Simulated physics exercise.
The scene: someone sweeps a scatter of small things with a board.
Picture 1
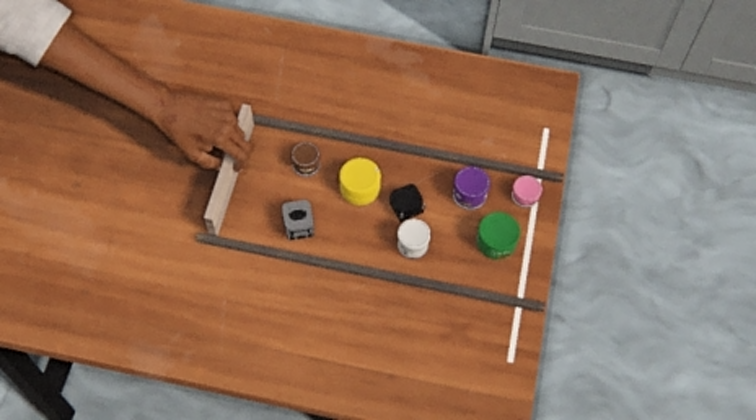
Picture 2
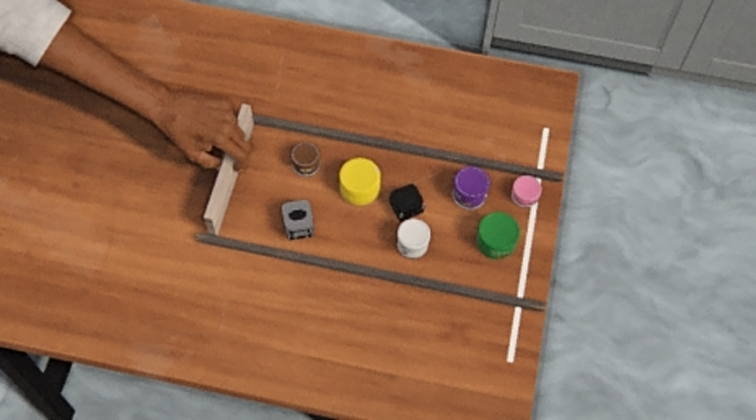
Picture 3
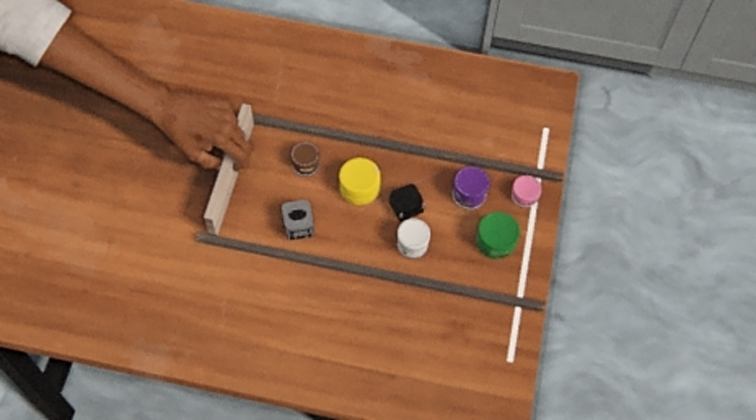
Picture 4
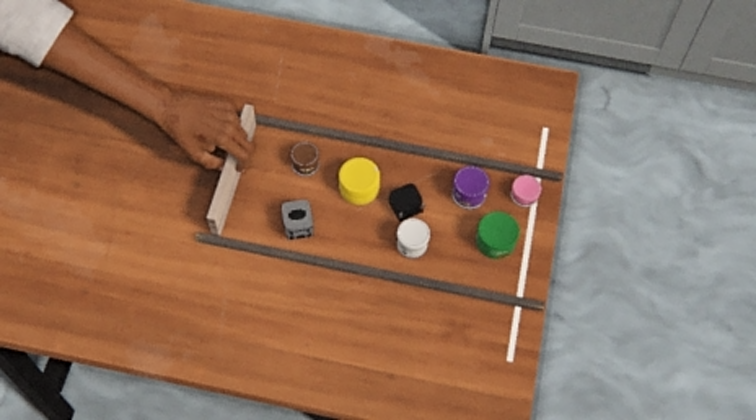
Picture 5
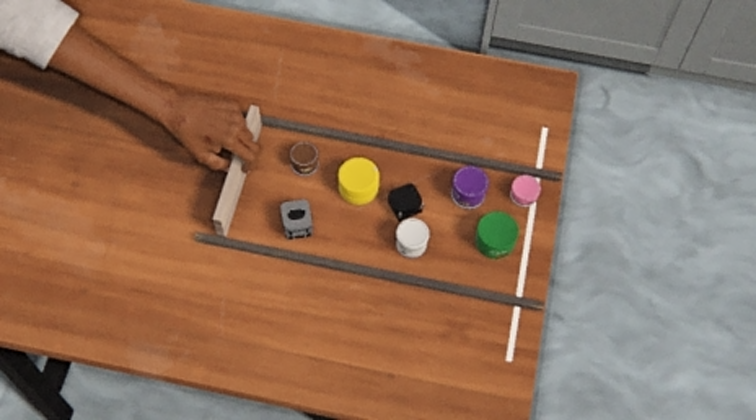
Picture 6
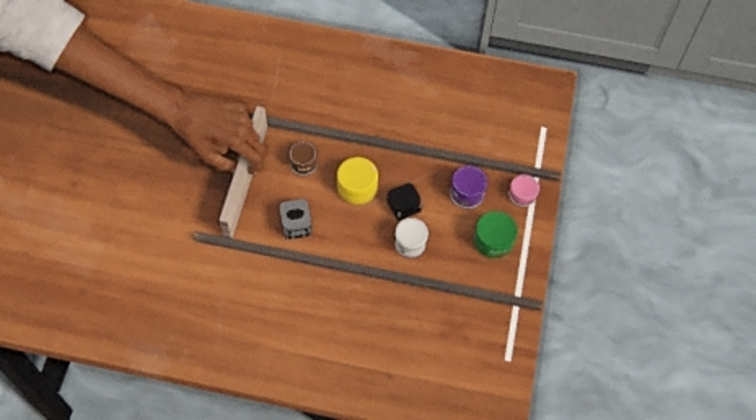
A hand holds a board upright, then slides it slightly right toward the scattered small containers.
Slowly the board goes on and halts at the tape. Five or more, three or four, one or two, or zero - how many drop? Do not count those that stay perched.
No fewer than five go over.
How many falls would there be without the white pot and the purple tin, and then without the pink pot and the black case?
Result: 3, then 3.
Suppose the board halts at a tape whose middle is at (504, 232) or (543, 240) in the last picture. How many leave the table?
So it's 2 the first time and 8 the second time.
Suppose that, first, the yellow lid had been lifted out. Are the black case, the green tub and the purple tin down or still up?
As for the black case, it holds; the green tub drops; and the purple tin drops.
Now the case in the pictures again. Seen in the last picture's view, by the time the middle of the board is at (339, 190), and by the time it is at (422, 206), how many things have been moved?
The first count is 4, and then it's 7.
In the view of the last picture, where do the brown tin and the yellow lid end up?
Same order as the question: First (548, 196), second (550, 227).
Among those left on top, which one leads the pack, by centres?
Yellow lid.
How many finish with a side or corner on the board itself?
That comes to 3.
Soon after, none off yet; pink pot at rest near (524, 191); green tub at rest near (495, 235); purple tin at rest near (468, 188).
After that, none off yet; pink pot at rest near (524, 191); green tub displaced about its own width near (520, 244); purple tin displaced about its own width near (491, 192).
In the end, the number that fall off is five or more; gone, black case, white pot, purple tin, green tub and pink pot.
